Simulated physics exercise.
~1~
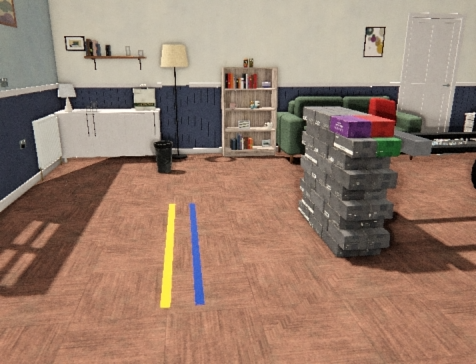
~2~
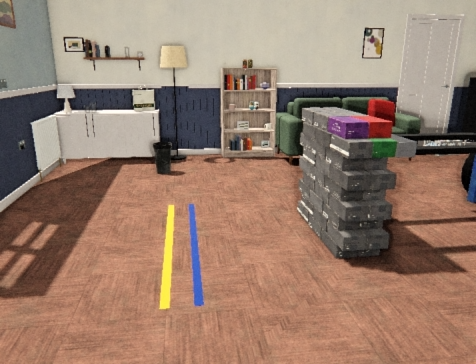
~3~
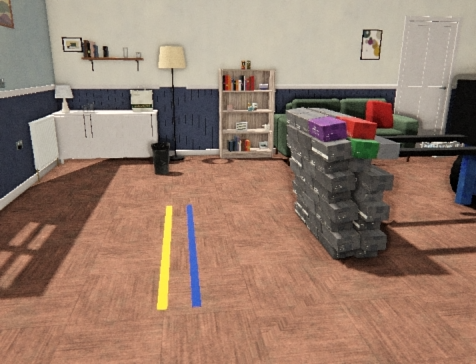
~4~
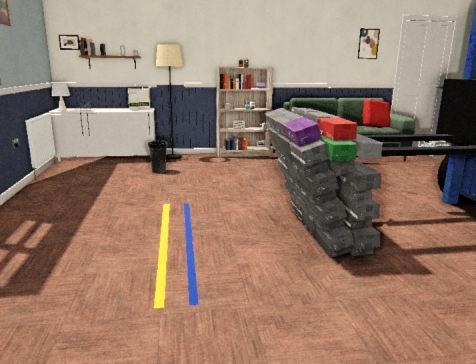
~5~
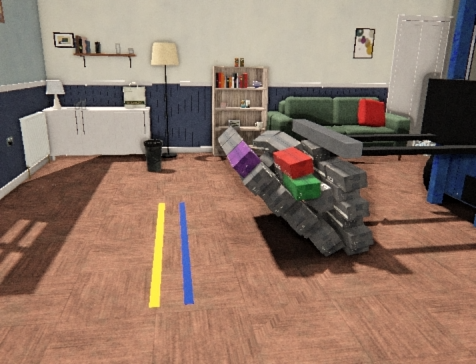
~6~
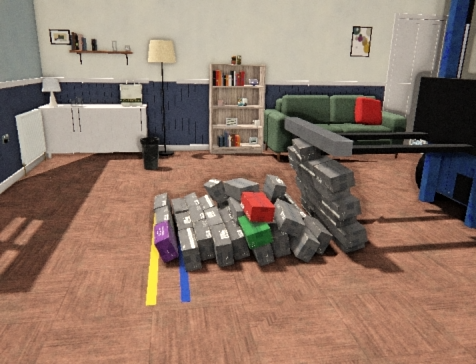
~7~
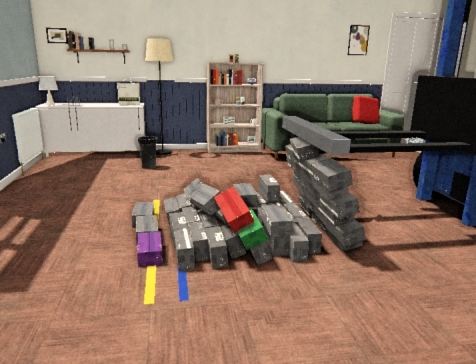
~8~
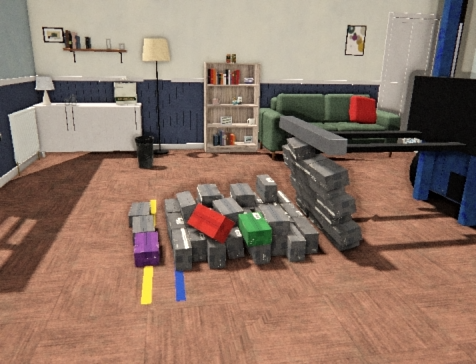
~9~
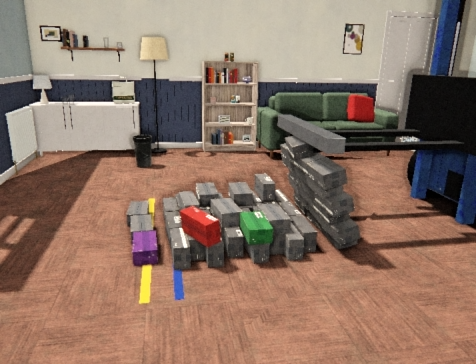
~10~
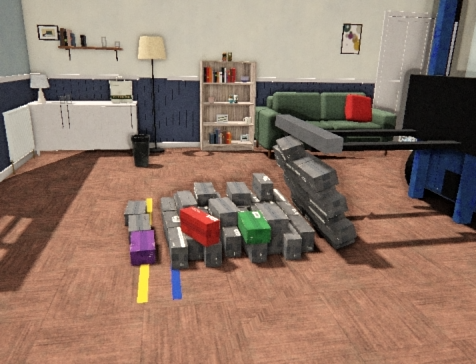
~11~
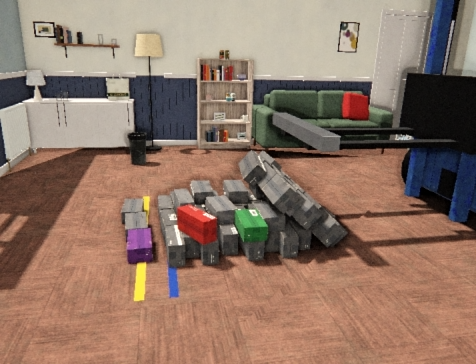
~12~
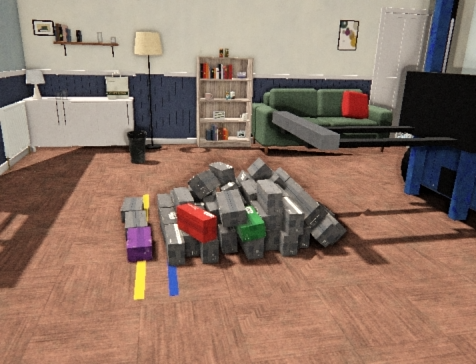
At first, a tall block of stacked gray boxes, topped with purple, red and green ones, stands on a wooden-looking floor to the right of a yellow and a blue line. A blue lift truck enters from the right, its beam pushing the upper part leftward. The stack leans, bends and topples left, spilling across the floor while a leaning column remains by the beam. The purple box rolls over near the yellow line, and the red one tumbles forward. Finally, that column collapses onto the heap, leaving red and green short of the blue line and purple beyond it.
